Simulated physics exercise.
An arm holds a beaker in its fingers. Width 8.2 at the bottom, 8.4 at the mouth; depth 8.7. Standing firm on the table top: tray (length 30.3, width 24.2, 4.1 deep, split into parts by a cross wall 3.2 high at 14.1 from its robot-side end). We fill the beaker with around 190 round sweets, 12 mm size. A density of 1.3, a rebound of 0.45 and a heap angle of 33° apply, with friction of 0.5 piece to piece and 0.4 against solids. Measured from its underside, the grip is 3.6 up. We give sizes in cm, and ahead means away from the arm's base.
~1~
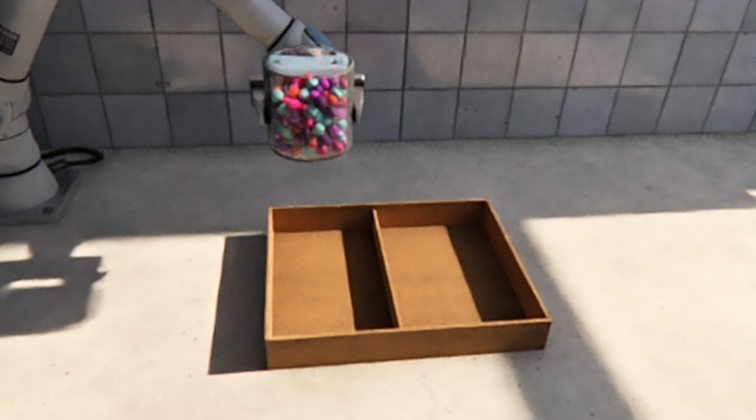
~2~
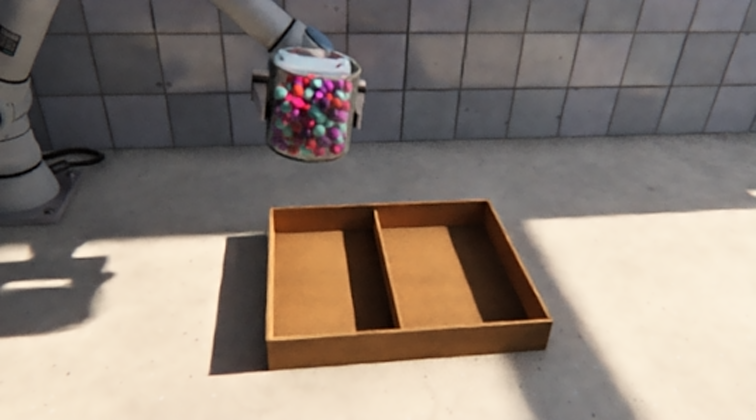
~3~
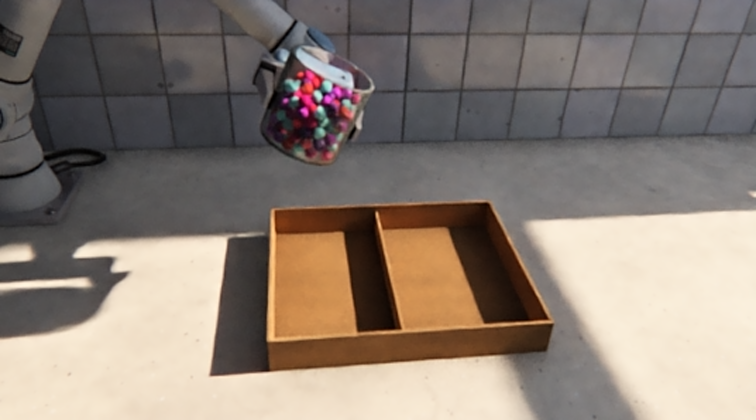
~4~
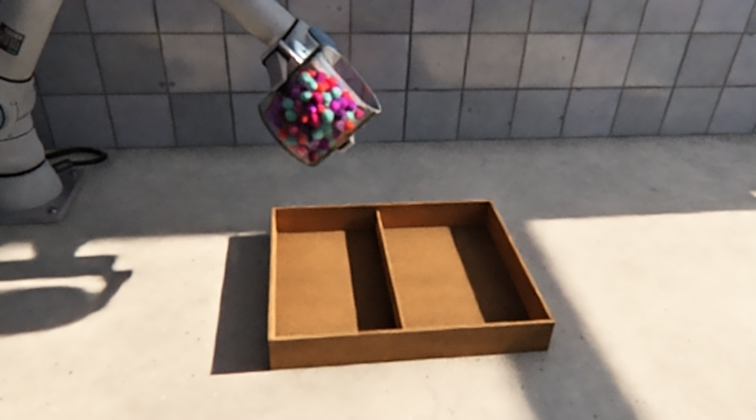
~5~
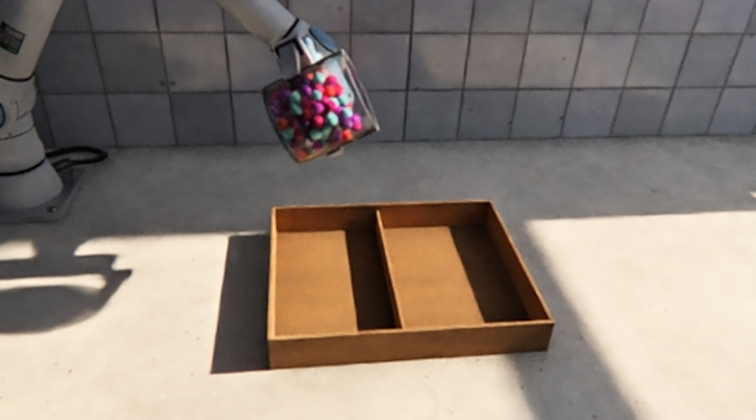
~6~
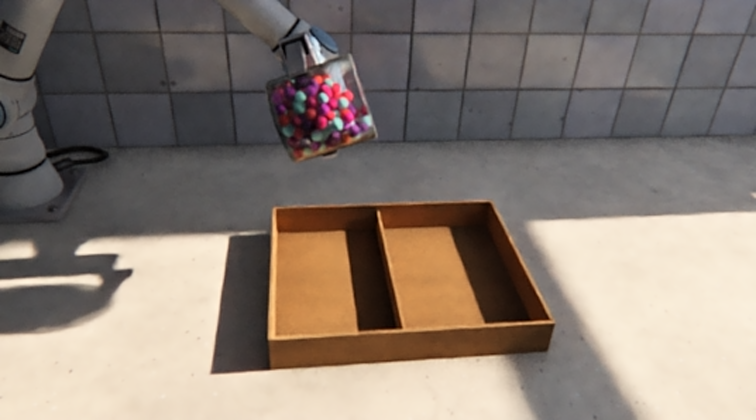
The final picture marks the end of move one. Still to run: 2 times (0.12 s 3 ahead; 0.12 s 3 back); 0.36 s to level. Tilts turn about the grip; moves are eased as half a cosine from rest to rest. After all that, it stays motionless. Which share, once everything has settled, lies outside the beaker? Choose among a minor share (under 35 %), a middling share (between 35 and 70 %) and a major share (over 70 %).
A minor share.
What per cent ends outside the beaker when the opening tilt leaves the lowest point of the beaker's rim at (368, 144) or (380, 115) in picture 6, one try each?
The first try gives around 60 percent and the second around 5 percent.
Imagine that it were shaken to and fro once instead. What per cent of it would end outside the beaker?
My guess is near 15 per cent.
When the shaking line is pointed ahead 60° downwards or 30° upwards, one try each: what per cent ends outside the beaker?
First try some 0 %, second try some 30 %.
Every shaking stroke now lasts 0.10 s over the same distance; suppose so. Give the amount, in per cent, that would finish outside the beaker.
I'd expect some 30 per cent.
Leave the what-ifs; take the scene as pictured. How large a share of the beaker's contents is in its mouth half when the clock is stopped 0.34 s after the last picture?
Something like 40 percent sits in that half.
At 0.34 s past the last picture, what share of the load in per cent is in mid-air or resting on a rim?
That comes to about 9 per cent, more or less.
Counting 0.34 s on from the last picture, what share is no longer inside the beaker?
Roughly 10 per cent by then.
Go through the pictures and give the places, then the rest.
The beaker middle at (310, 105), level; upper third of the load around (312, 98), from x 275 to 345, top at y 80; 189 in the beaker, in the first picture.
The beaker middle at (312, 106), tilted 7° forward; upper third of the load around (311, 98), from x 275 to 350, top at y 80, in the second picture.
The beaker middle at (315, 107), tilted 25° forward; upper third of the load around (307, 100), from x 275 to 355, top at y 80, in the third picture.
The beaker middle at (319, 108), tilted 46° forward; upper third of the load around (309, 98), from x 270 to 355, top at y 75, in the fourth picture.
The beaker middle at (320, 109), tilted 64° forward; upper third of the load around (306, 95), from x 275 to 355, top at y 75, in the fifth picture.
The beaker middle at (321, 110), tilted 71° forward; upper third of the load around (304, 96), from x 280 to 360, top at y 80; 189 in the beaker, in the sixth picture.
Then, 0.34 s on, tilted 71° forward, highest piece 26 above the table; 167 in the beaker, 4 in the far-side part, 1 in the robot-side part, 17 in flight or on a rim.
Then, 0.67 s on, tilted 32° forward, highest piece 28 above the table; 144 in the beaker, 32 in the far-side part, 11 in the robot-side part, 2 in flight or on a rim.
Then, 1.04 s on, level, highest piece 27 above the table; 144 in the beaker, 34 in the far-side part, 11 in the robot-side part.
Then, 2.09 s on, level, highest piece 27 above the table; 144 in the beaker, 34 in the far-side part, 11 in the robot-side part.
In the end, 144 in the beaker, 34 in the far-side part, 11 in the robot-side part. That is 24 % outside the beaker.
